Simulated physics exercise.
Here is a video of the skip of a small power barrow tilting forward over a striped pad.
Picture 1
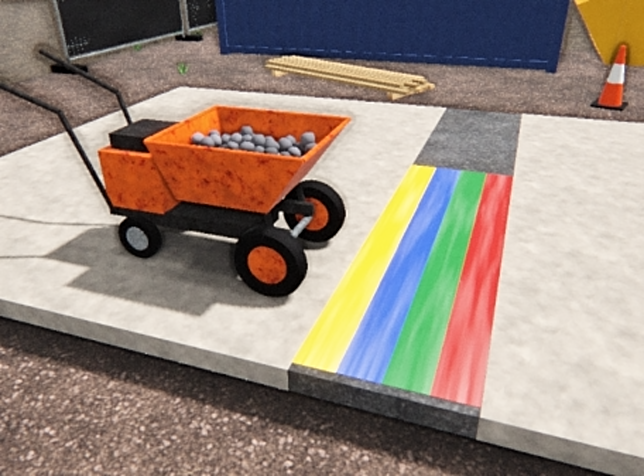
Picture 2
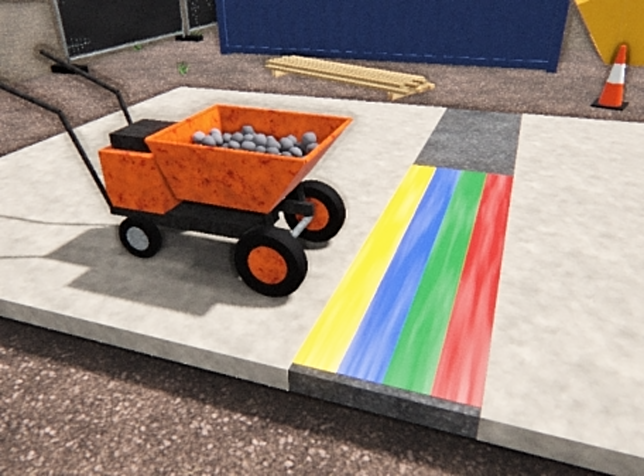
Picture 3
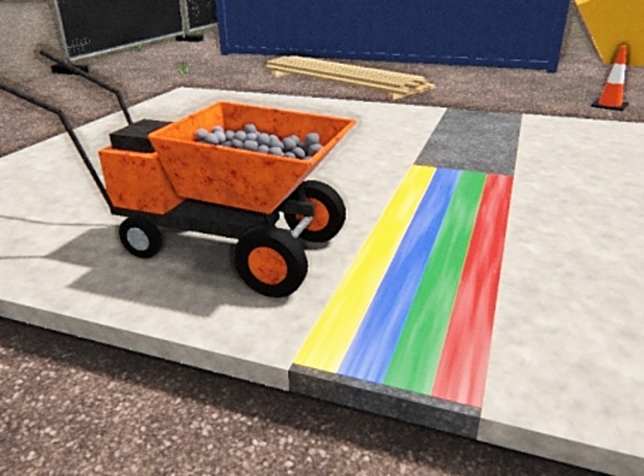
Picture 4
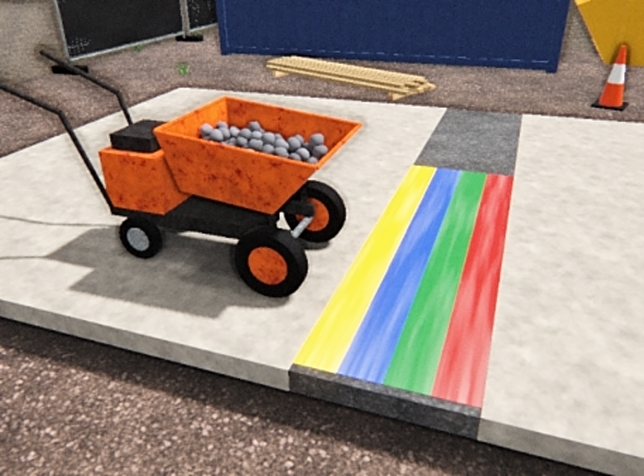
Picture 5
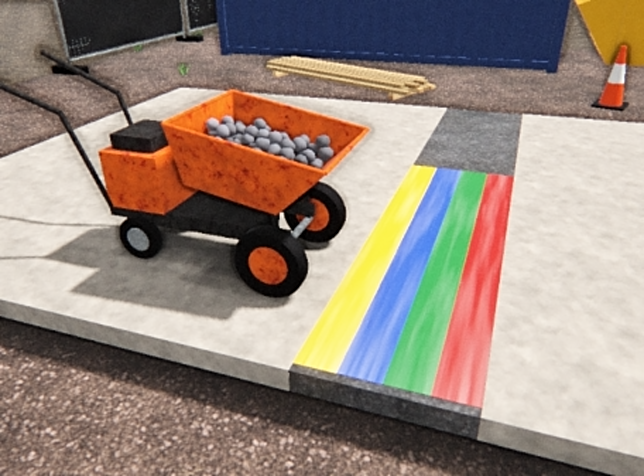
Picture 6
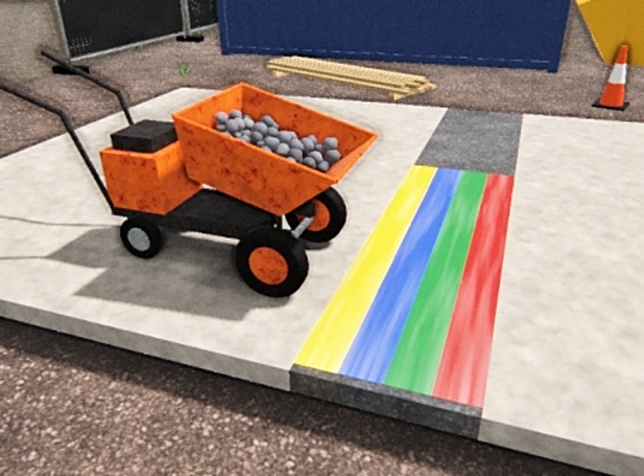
An orange barrow loaded with round grey cobbles stood still on a pale slab, left of yellow, blue, green and red stripes, while its skip slowly tilted forward to the right, the stones still inside.
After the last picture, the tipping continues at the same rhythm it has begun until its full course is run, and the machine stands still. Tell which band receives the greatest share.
I would say the green band receives it.
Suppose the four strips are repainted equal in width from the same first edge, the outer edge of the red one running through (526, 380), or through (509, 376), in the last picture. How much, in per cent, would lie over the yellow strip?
About 0 %, then 0 %.
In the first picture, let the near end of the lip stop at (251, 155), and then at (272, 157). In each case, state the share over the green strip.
10 and 20 percent, in that order.
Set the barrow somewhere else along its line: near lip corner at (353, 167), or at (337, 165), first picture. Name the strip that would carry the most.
Red first, red second.
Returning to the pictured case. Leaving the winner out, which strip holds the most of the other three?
The strip in second place is the strip in red.
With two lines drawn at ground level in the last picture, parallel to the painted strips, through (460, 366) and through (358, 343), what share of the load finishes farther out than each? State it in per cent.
I'd say about 20 and about 80 in a hundred.
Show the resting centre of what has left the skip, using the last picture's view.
Around (451, 291), give or take.
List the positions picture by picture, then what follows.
Lip of the skip at (303, 161), level; top of the load at (258, 155), round cobbles; yellow strip at (332, 333); blue strip at (374, 342); green strip at (417, 351); red strip at (463, 361), in the first picture.
Lip of the skip at (305, 162), level; top of the load at (246, 151), in the second picture.
Lip of the skip at (309, 164), tipped barely; top of the load at (237, 145), in the third picture.
Lip of the skip at (316, 168), tipped a little; top of the load at (242, 143), in the fourth picture.
Lip of the skip at (325, 174), tipped a little; top of the load at (237, 146), in the fifth picture.
Lip of the skip at (336, 182), tipped clearly; top of the load at (245, 143); yellow strip at (334, 333); blue strip at (375, 342); green strip at (419, 352); red strip at (465, 362), in the sixth picture.
Soon, skip tipped steeply; all in the skip.
A while on, skip tipped right over; most in the skip; a small part over the blue strip; a small part over the green strip.
Towards the end, skip tipped right over; about a quarter in the skip; a small part over the blue strip; about a third over the green strip; about a quarter over the red strip; a small part off the paint.
Finally, skip tipped right over; about a quarter in the skip; none over the yellow strip; a small part over the blue strip; about a third over the green strip; about a quarter over the red strip; a small part off the paint.
